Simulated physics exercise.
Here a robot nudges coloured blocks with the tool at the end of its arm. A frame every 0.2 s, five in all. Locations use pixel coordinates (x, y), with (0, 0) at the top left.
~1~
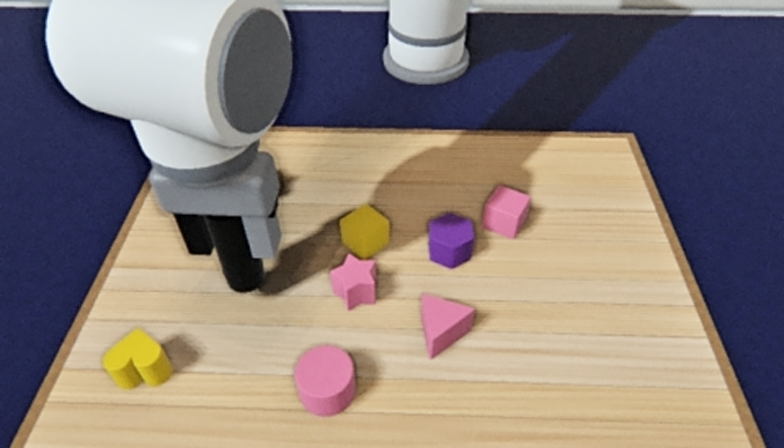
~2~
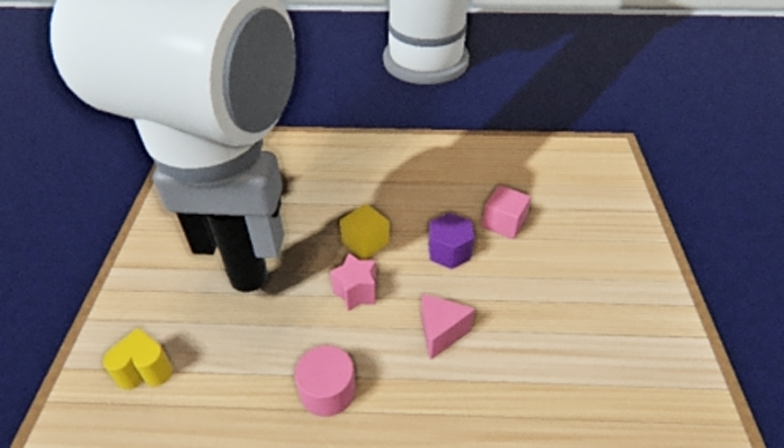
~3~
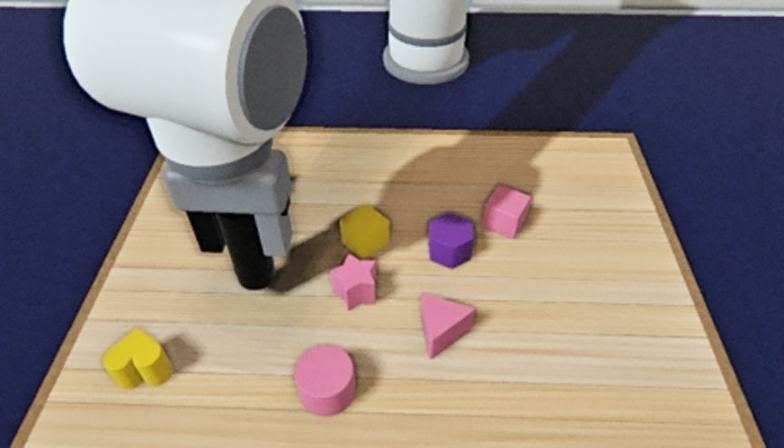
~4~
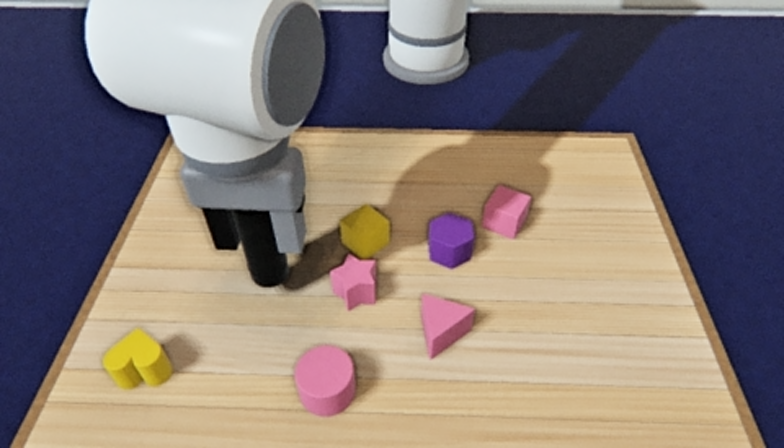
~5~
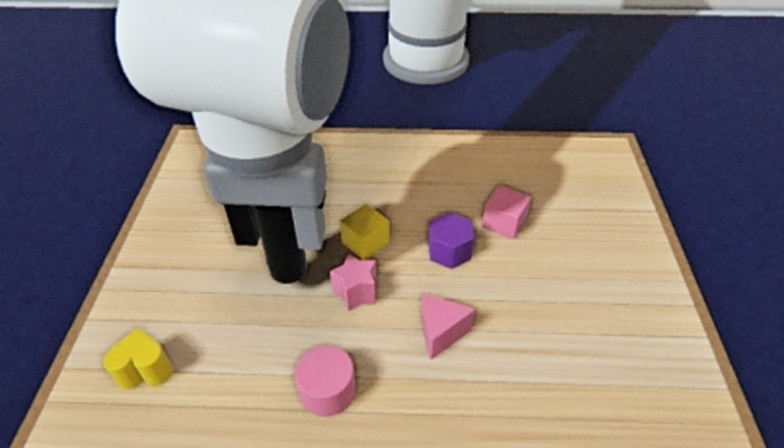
On a wooden board, a robot arm's black tool sliding slowly right toward pink, yellow and purple blocks, which stay still.
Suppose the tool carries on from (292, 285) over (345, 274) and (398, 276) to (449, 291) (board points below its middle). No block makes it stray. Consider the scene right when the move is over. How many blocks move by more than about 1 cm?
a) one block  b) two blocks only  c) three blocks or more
The one that fits is a, one block.
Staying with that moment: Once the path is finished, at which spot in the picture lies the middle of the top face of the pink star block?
The centre of its top will be at (386, 280).
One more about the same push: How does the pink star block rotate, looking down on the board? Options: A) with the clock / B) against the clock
I'll go with A - with the clock.
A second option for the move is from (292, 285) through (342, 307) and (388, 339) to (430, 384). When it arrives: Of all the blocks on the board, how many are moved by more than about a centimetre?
I'd put the number at one.
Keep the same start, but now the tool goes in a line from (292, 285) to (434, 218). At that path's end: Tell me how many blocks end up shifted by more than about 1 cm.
I count one.
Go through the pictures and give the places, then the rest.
Tip of the tool (247, 279), middles of tops, pink star block (355, 271), yellow four-sided block (364, 220), purple hexagonal block (452, 229), in the first picture.
Tool (249, 279), nothing pushed, in the second picture.
Tool (257, 277), nothing pushed, in the third picture.
Tool (271, 274), nothing pushed, in the fourth picture.
Tool (289, 270), pink star block (355, 271), yellow four-sided block (364, 220), purple hexagonal block (452, 229), in the fifth picture.
On the path given first. One third of the way, tool (343, 259); pink star block (363, 273), turned 15° clockwise.
Two thirds of the way, tool (399, 261); pink star block (385, 280), turned 75° clockwise; yellow four-sided block (369, 219), turned 15° anticlockwise.
At the end, tool (450, 277); pink star block (386, 280), turned 80° clockwise; yellow four-sided block (369, 219), turned 15° anticlockwise; purple hexagonal block unmoved.
